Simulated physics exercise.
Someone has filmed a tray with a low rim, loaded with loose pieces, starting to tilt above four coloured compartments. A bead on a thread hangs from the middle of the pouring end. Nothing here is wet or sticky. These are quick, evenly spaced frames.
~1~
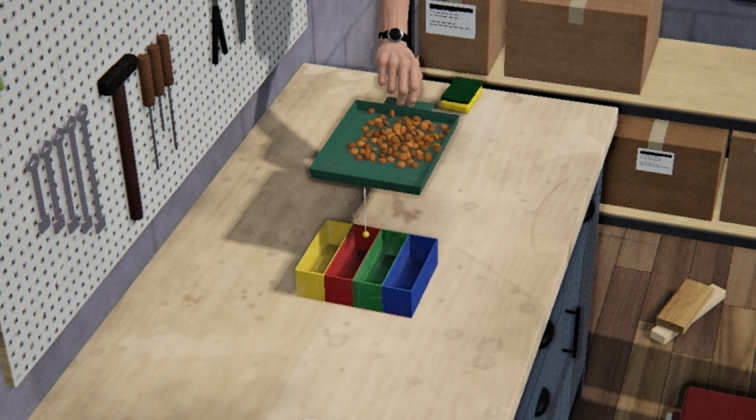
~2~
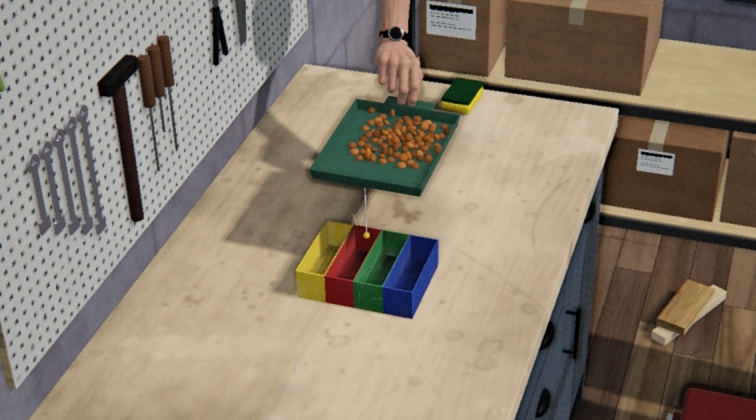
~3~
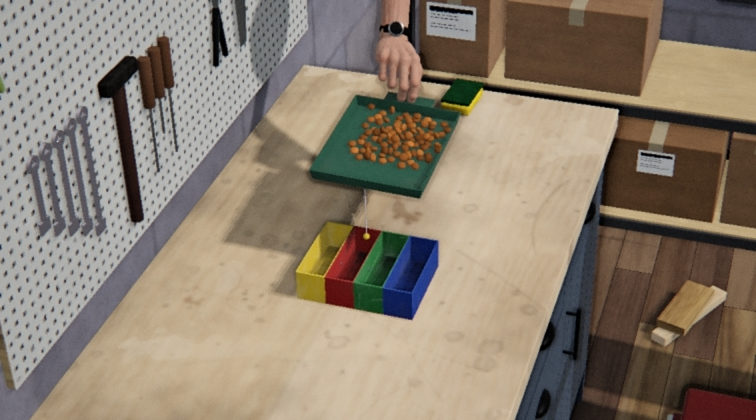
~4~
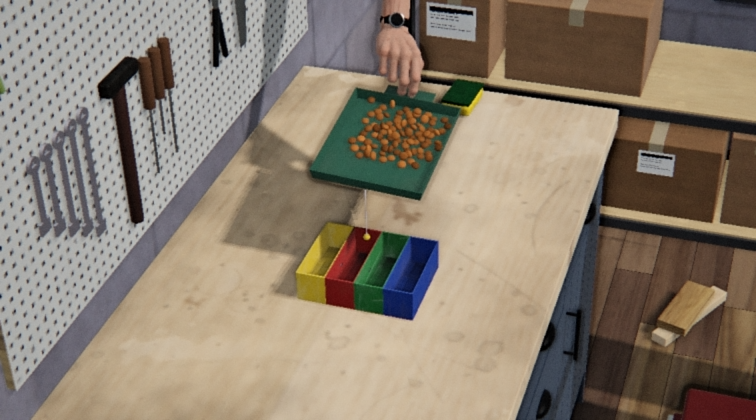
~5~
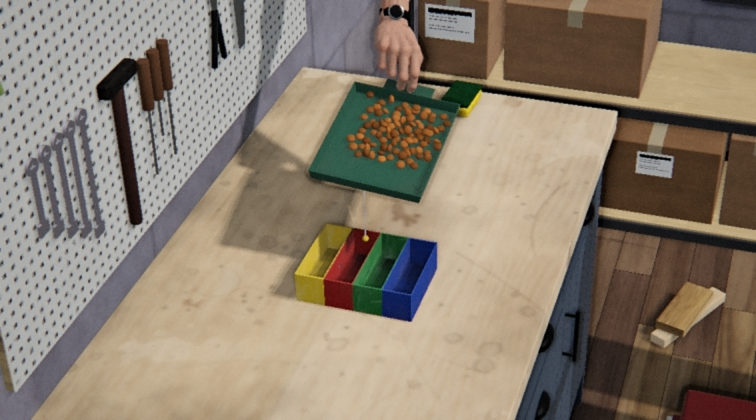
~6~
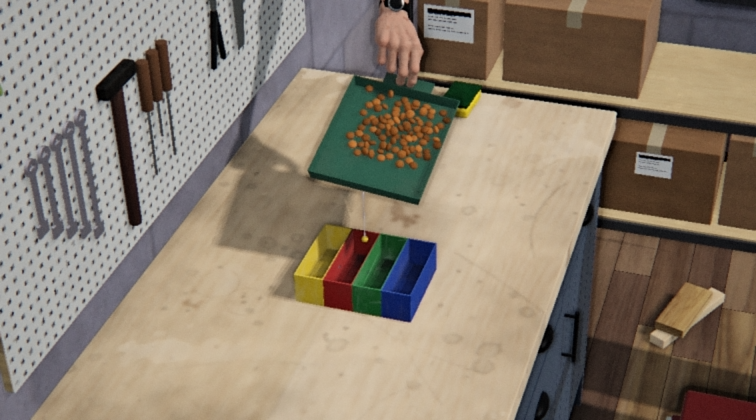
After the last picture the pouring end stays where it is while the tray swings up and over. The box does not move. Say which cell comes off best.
Fullest: The blue cell.
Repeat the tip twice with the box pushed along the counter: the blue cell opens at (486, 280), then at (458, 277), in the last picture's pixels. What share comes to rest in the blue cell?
In turn 0 and 0 in a hundred.
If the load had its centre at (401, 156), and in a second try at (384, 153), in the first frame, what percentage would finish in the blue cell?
Roughly 70 per cent, and 70 per cent.
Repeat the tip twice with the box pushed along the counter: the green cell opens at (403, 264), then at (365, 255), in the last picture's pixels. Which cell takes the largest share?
At the first place the green one, at the second the cell in blue.
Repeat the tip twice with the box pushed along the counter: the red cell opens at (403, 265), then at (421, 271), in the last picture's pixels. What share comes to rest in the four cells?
Roughly 100 per cent, and 100 per cent.
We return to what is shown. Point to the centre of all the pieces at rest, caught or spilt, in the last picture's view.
Close to (409, 284).
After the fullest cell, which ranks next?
The runner-up: The green one.
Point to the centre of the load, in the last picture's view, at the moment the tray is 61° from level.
Roughly at (402, 188).
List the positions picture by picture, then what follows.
The first frame shows corners of the pouring end near (312, 168) and (419, 185), level; middle of the load near (401, 139), bits of cat kibble; bead on its thread near (366, 234); yellow cell near (310, 283); red cell near (339, 288); green cell near (368, 294); blue cell near (397, 299).
The second frame shows corners of the pouring end near (312, 168) and (420, 187), level; middle of the load near (402, 139).
The third frame shows corners of the pouring end near (312, 169) and (420, 189), tipped barely, lowest at the right corner; middle of the load near (402, 137).
The fourth frame shows corners of the pouring end near (312, 169) and (420, 191), tipped a little, lowest at the right corner; middle of the load near (402, 134).
The fifth frame shows corners of the pouring end near (311, 169) and (419, 195), tipped a little, lowest at the right corner; middle of the load near (401, 131).
The sixth frame shows corners of the pouring end near (311, 169) and (418, 197), tipped clearly, lowest at the right corner; middle of the load near (400, 128); yellow cell near (309, 288); red cell near (338, 293); green cell near (367, 298); blue cell near (396, 304).
Shortly afterwards, tray tipped steeply; the bulk on the tray; only a few in the green cell; a little falling or outside the box.
Next, tray tipped past a quarter turn; near a third on the tray; near a third in the blue cell; a little in the green cell; near a quarter falling or outside the box.
Some moments later, tray tipped past a quarter turn; near two thirds in the blue cell; near a quarter in the green cell; a little falling or outside the box.
In the end, tray tipped past a quarter turn; near two thirds in the blue cell; near a quarter in the green cell; none at all in the red cell; none at all in the yellow cell; a little outside the box.
